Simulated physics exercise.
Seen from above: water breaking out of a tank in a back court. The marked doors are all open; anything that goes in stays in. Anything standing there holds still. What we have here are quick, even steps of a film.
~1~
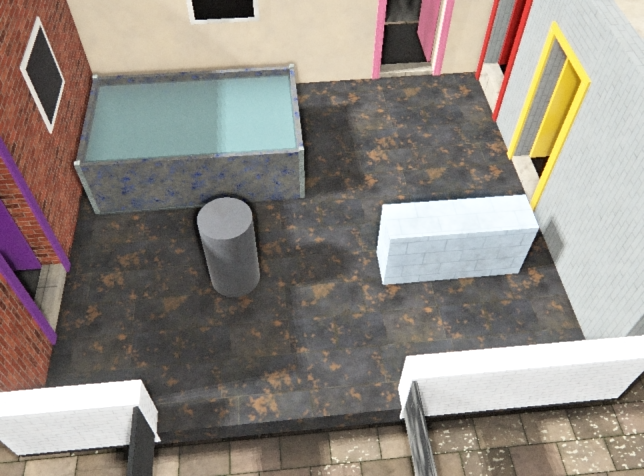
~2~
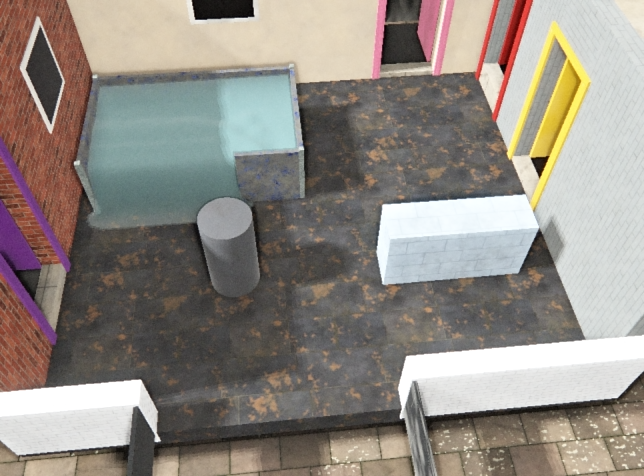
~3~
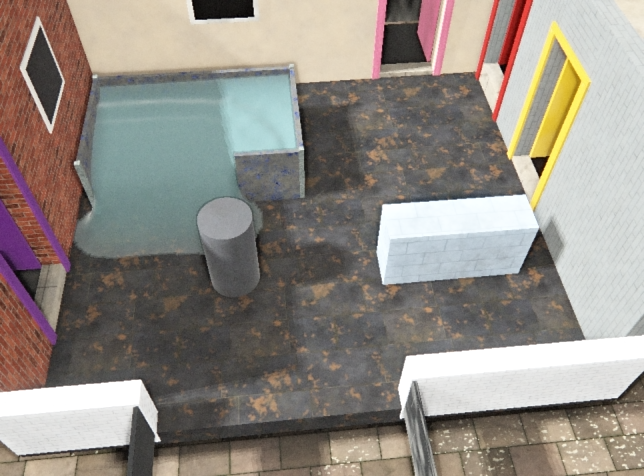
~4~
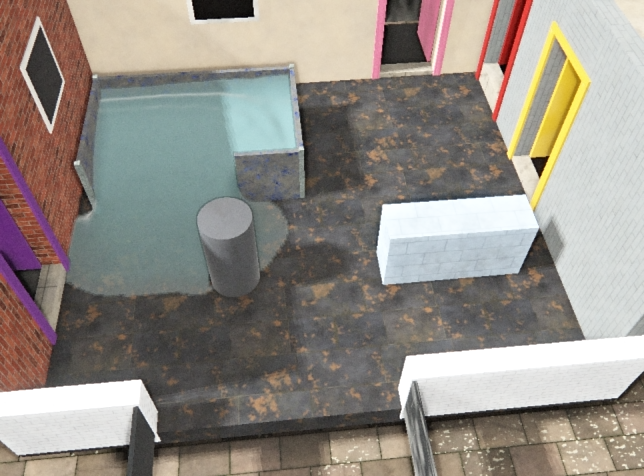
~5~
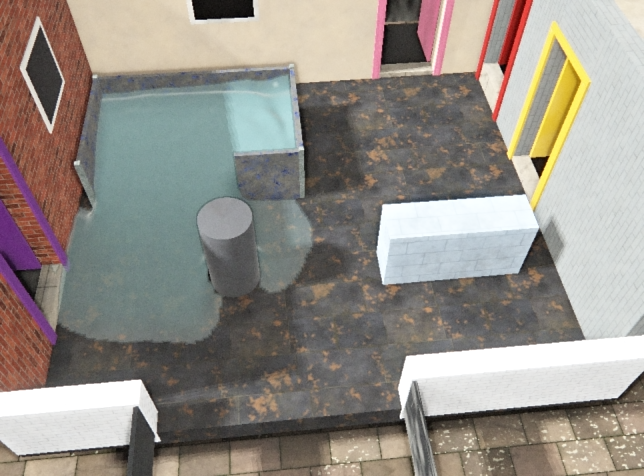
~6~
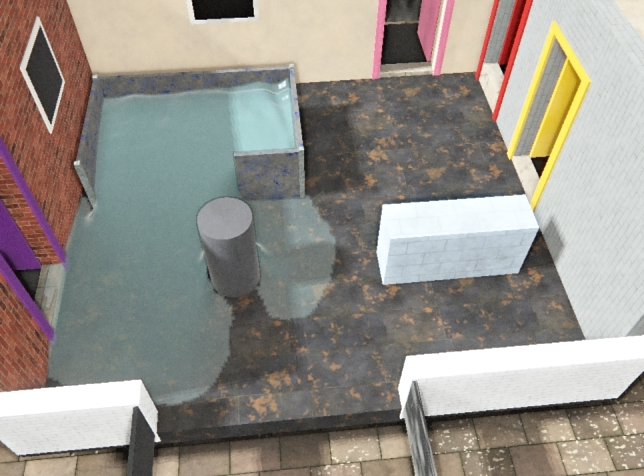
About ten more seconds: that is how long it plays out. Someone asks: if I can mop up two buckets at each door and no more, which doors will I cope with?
The pink door: You will cope; the red door: You will cope; the yellow door: You will cope; the purple door: Too much for you.
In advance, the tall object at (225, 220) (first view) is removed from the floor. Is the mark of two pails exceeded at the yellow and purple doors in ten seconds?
One by one: Yellow door remains within the limit, purple door exceeds the limit.
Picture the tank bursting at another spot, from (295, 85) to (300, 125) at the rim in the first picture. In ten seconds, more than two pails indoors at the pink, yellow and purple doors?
Log - pink breaks the threshold; yellow breaks the threshold; purple comes in lower.
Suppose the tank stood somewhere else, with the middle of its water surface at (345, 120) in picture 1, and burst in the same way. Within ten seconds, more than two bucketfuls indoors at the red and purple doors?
I'd say the red one remains below while the purple one remains below.
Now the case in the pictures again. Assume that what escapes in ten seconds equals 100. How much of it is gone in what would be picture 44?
My reading is about 80 per cent.
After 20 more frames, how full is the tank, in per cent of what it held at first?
22 percent or thereabouts.
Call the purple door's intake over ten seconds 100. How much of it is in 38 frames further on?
Estimate: Roughly 100 %.
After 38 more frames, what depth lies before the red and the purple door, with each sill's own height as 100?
Depth ratios, approx.: 20 and 80 percent.
A moment on, water covers 35 % of the floor; the pink door not reached, the red door not reached, the yellow door not reached, the purple door under two buckets in.
Next, water covers 45 % of the floor; the pink door not reached, the red door not reached, the yellow door not reached, the purple door over two buckets in.
Then, water covers 65 % of the floor; the pink door not reached, the red door not reached, the yellow door wet at the sill, nothing in, the purple door far over two buckets in.
Later, water covers 90 % of the floor; the pink door not reached, the red door wet at the sill, nothing in, the yellow door wet at the sill, nothing in, the purple door far over two buckets in.
In the end, water covers 95 % of the floor; the pink door under two buckets in, the red door wet at the sill, nothing in, the yellow door wet at the sill, nothing in, the purple door far over two buckets in.
